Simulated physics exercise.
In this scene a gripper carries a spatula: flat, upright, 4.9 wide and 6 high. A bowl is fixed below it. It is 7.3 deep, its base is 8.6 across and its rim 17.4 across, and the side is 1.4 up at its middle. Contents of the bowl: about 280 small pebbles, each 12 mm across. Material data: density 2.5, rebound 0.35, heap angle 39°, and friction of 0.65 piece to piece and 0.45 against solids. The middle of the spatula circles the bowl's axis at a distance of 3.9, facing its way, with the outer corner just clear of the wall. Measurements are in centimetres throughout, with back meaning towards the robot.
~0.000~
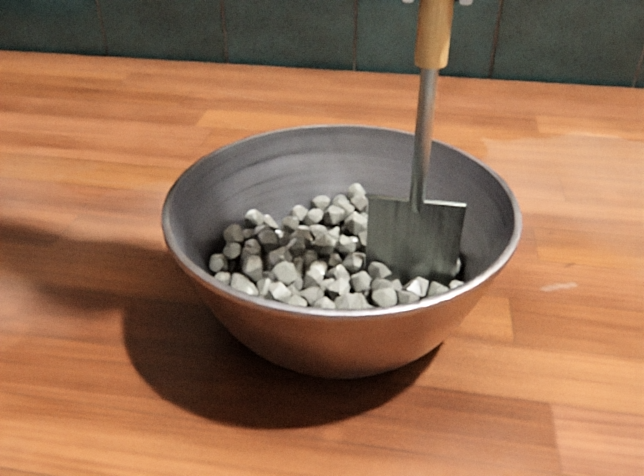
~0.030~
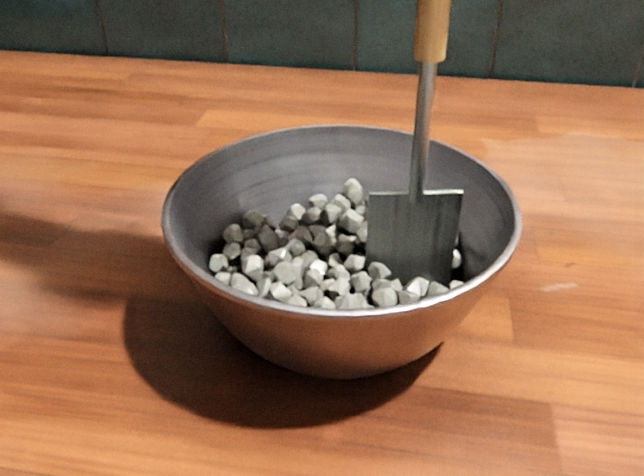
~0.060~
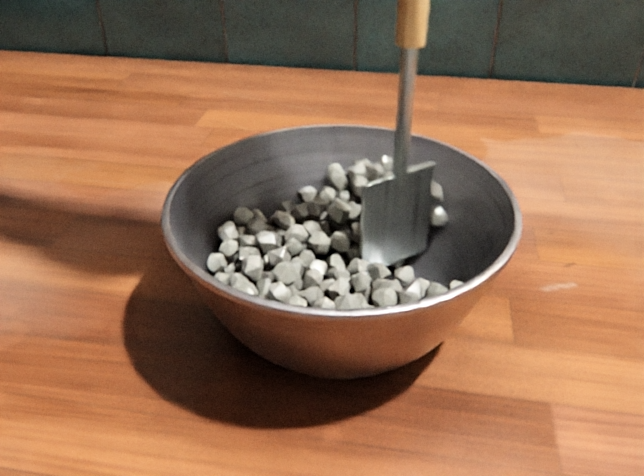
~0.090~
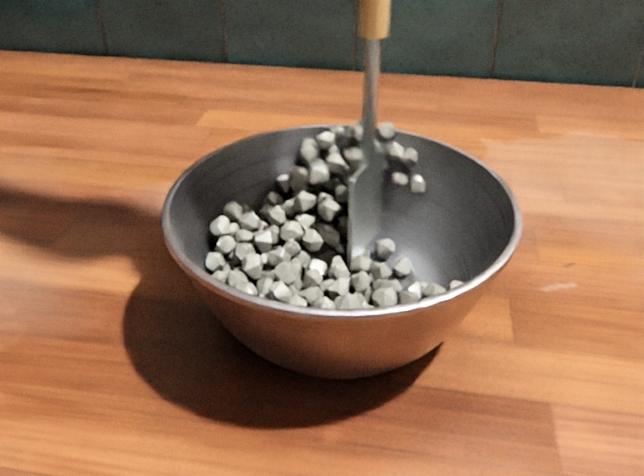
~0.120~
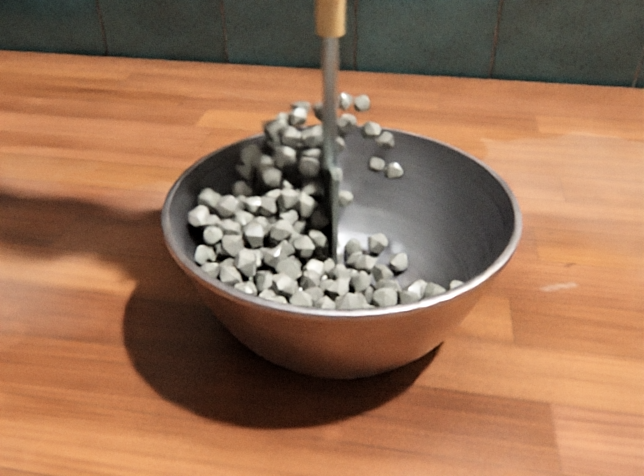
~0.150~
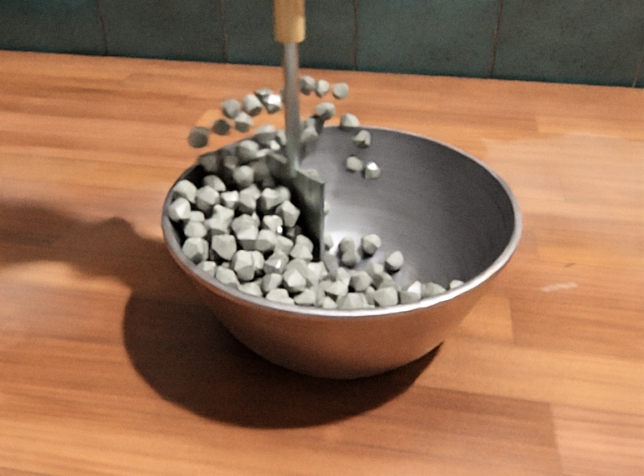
A spatula sweeps leftward through grey pebbles in a metal bowl, pushing them up the side.
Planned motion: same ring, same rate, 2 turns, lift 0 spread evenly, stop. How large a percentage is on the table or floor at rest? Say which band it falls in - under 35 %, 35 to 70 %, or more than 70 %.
It falls between 35 and 70 %.
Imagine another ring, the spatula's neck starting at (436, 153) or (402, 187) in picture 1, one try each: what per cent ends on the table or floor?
Near 40 per cent and near 30 per cent, in that order.
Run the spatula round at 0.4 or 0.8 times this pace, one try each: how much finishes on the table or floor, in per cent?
First try close to 15, second close to 40, in per cent.
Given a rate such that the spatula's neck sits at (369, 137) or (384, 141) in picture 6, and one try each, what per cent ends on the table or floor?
First try: Around 25 %; second try: Around 20 %.
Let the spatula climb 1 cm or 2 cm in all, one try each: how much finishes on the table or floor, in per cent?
About 45 and 40 per cent.
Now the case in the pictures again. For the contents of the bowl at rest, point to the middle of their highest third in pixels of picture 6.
I'd say close to (396, 215).
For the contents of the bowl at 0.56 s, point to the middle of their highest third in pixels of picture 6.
(262, 284).
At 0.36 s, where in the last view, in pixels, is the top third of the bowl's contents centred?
I'd put it at around (445, 186).
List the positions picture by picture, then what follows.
The first picture shows the spatula neck at (419, 174), 0° round; upper third of the load around (333, 262), from x 220 to 455, top at y 195; 277 in the bowl.
The second picture shows the spatula neck at (418, 166), 12° round; upper third of the load around (336, 254), from x 220 to 455, top at y 190.
The third picture shows the spatula neck at (402, 148), 43° round; upper third of the load around (335, 229), from x 215 to 455, top at y 165.
The fourth picture shows the spatula neck at (369, 137), 76° round; upper third of the load around (325, 207), from x 215 to 455, top at y 125.
The fifth picture shows the spatula neck at (330, 134), 108° round; upper third of the load around (281, 201), from x 200 to 455, top at y 100.
The sixth picture shows the spatula neck at (293, 141), 140° round; upper third of the load around (248, 199), from x 180 to 455, top at y 85; 271 in the bowl, 6 in flight or on the tool.
After 0.36 s, 4° round, highest piece 10 above the table; 195 in the bowl, 24 on the table or floor, 58 in flight or on the tool.
After 0.56 s, 227° round, highest piece 10 above the table; 153 in the bowl, 104 on the table or floor, 20 in flight or on the tool.
After 0.87 s, 0° round, highest piece 6 above the table; 146 on the table or floor, 131 in the bowl.
After 1.57 s, 0° round, highest piece 6 above the table; 146 on the table or floor, 131 in the bowl.
In the end, 146 on the table or floor, 131 in the bowl. That is 53 % on the table or floor.
